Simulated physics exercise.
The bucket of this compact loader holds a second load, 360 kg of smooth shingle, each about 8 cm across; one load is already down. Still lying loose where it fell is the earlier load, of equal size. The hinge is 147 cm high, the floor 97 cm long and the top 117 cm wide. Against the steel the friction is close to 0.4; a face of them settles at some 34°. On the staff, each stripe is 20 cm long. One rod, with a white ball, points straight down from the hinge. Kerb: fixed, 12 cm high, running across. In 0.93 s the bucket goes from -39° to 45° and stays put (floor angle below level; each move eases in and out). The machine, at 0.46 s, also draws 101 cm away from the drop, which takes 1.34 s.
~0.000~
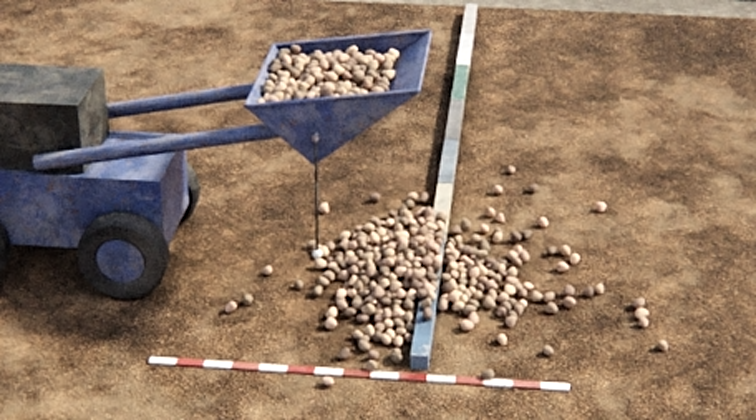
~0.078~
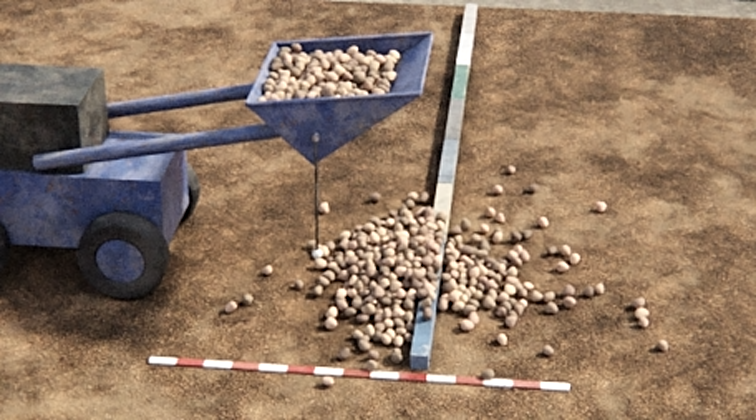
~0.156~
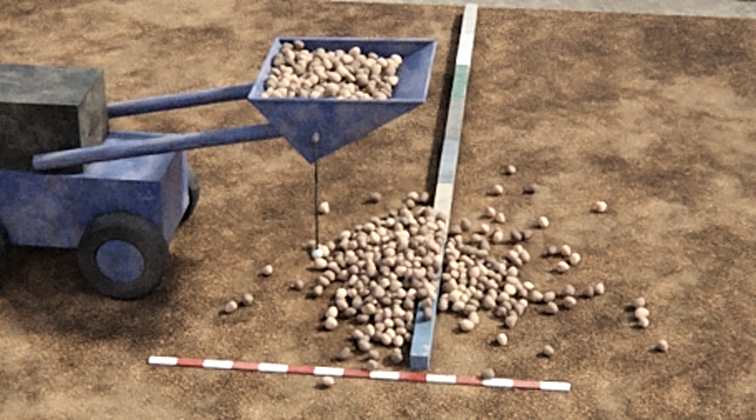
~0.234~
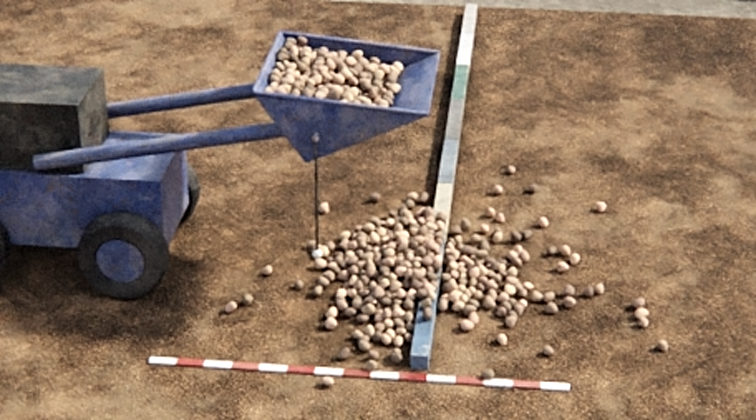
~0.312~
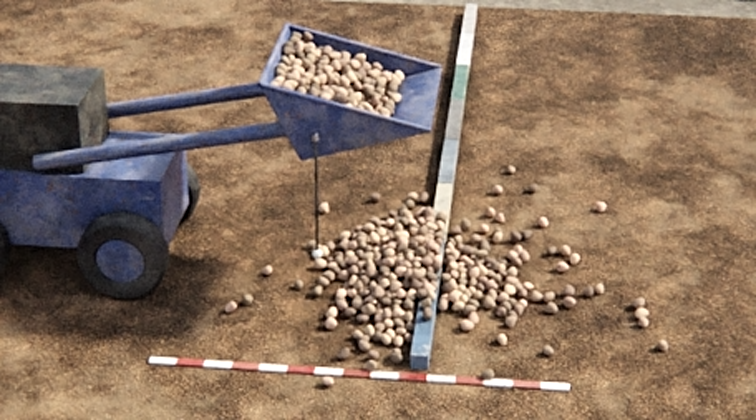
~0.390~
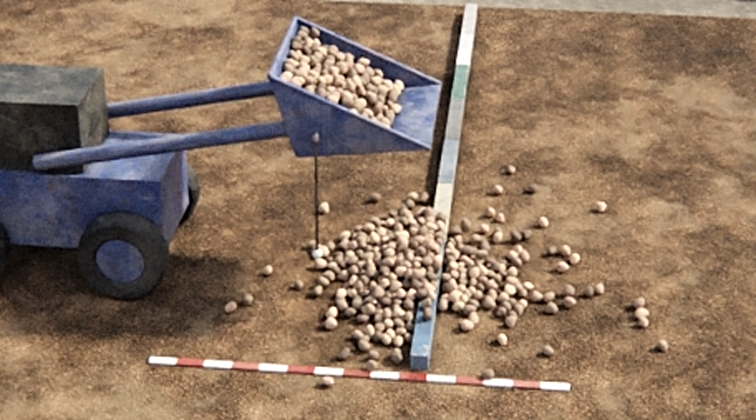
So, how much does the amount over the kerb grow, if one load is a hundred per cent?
It grows by around 8 per cent.
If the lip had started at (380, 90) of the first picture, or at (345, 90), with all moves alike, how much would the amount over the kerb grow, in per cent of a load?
About 0 per cent from the first spot and 0 per cent from the second.
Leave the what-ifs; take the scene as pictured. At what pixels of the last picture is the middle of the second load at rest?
I'd point to about (370, 259).
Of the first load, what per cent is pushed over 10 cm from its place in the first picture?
Some 25 percent, give or take.
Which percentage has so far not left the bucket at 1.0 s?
It holds some 30 percent.
After 0.7 s the floor is at 32°; in per cent of one load, 100 in the bucket, 75 on this side of the kerb, 25 over the kerb; the foremost stones are at (618, 289).
After 1.0 s the floor is at 45°; in per cent of one load, 30 in the bucket, 144 on this side of the kerb, 25 over the kerb; the foremost stones are at (618, 289).
After 2.2 s the floor is at 45°; in per cent of one load, 0 in the bucket, 167 on this side of the kerb, 33 over the kerb; the foremost stones are at (618, 289).
After 4.9 s the floor is at 45°; in per cent of one load, 0 in the bucket, 167 on this side of the kerb, 33 over the kerb; the foremost stones are at (618, 289). Net gain over the kerb, 8.
